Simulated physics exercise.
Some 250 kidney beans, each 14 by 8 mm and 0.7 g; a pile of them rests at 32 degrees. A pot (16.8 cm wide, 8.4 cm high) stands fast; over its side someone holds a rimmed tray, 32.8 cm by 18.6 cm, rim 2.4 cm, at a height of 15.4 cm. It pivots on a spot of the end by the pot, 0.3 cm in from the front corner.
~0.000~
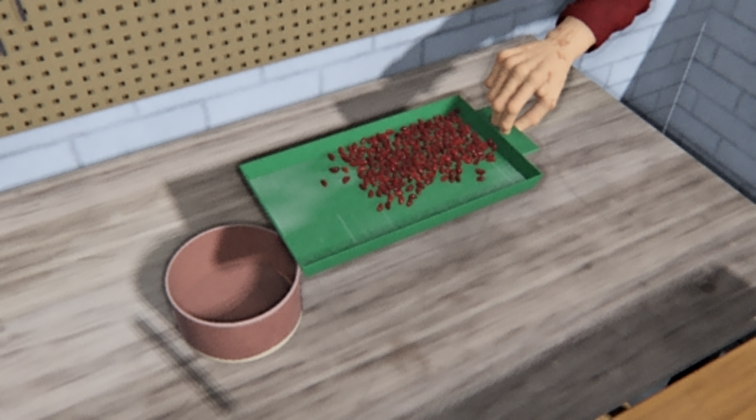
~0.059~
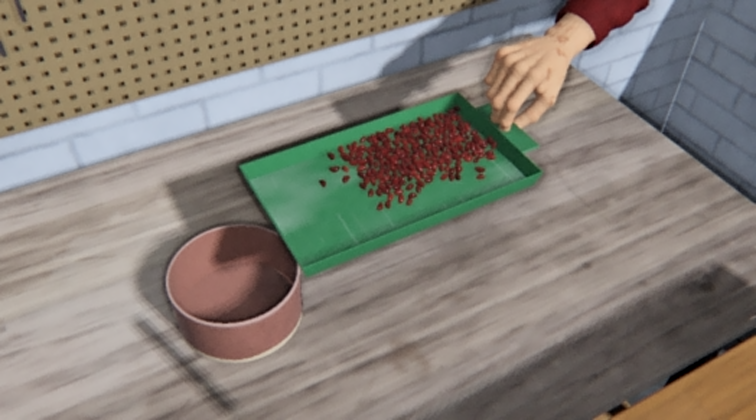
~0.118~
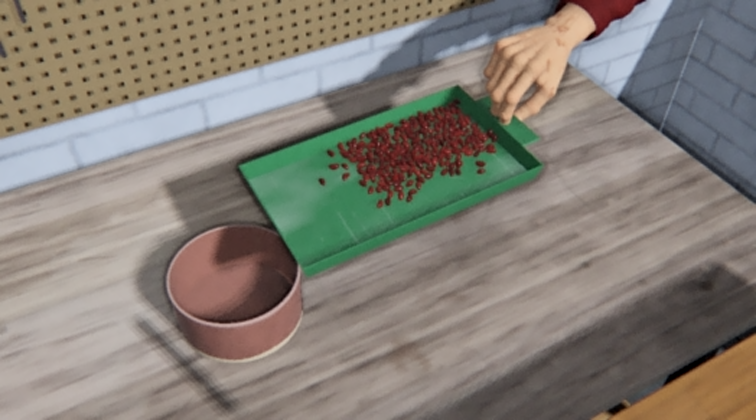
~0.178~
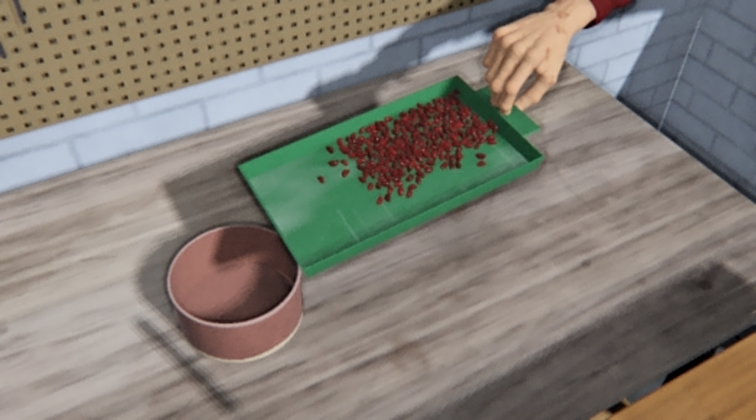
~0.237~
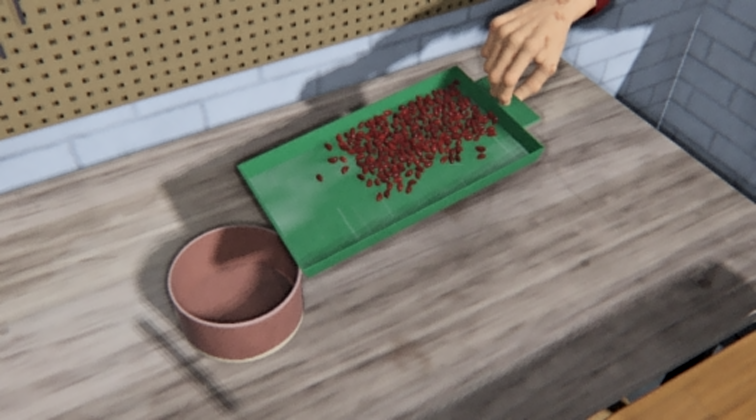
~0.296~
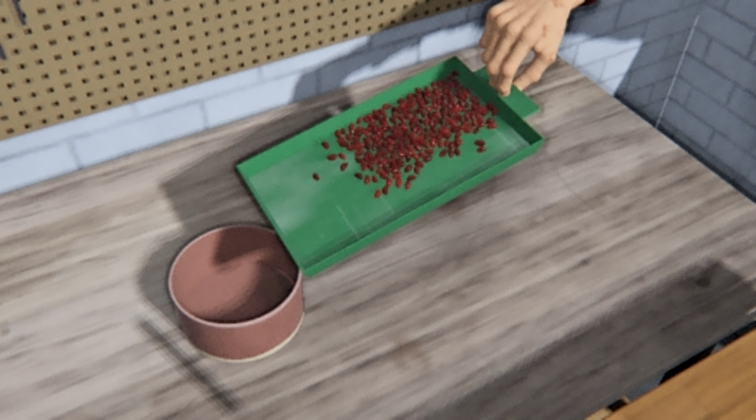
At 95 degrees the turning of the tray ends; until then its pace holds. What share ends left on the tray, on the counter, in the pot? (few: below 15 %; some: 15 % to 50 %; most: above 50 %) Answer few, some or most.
Tray few, counter some, pot most.
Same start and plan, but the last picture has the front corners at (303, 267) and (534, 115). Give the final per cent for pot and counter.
Pot 80, counter 20.
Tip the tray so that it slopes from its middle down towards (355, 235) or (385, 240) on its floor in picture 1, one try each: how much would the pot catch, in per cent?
About 0 and 0 per cent.
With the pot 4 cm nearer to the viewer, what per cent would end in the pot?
Then about 85 per cent.
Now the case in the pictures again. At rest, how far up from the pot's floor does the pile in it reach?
Roughly 2.5 cm.
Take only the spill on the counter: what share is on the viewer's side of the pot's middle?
About 100 per cent.
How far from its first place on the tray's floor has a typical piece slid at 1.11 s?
About 22 cm.
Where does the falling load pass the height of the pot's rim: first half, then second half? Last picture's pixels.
At about (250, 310), then at (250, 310).
Then, at 1.11 s, tilt 50 degrees; the tray holds 90 %, the pot 0 %.
After 1.65 s, tilt 76 degrees; the tray holds 70 %, the pot 15 %.
After 2.25 s, tilt 95 degrees; the tray holds 0 %, the pot 60 %.
In the end, at 3.3 s, tray 0 %, counter 35 %, pot 65 %.
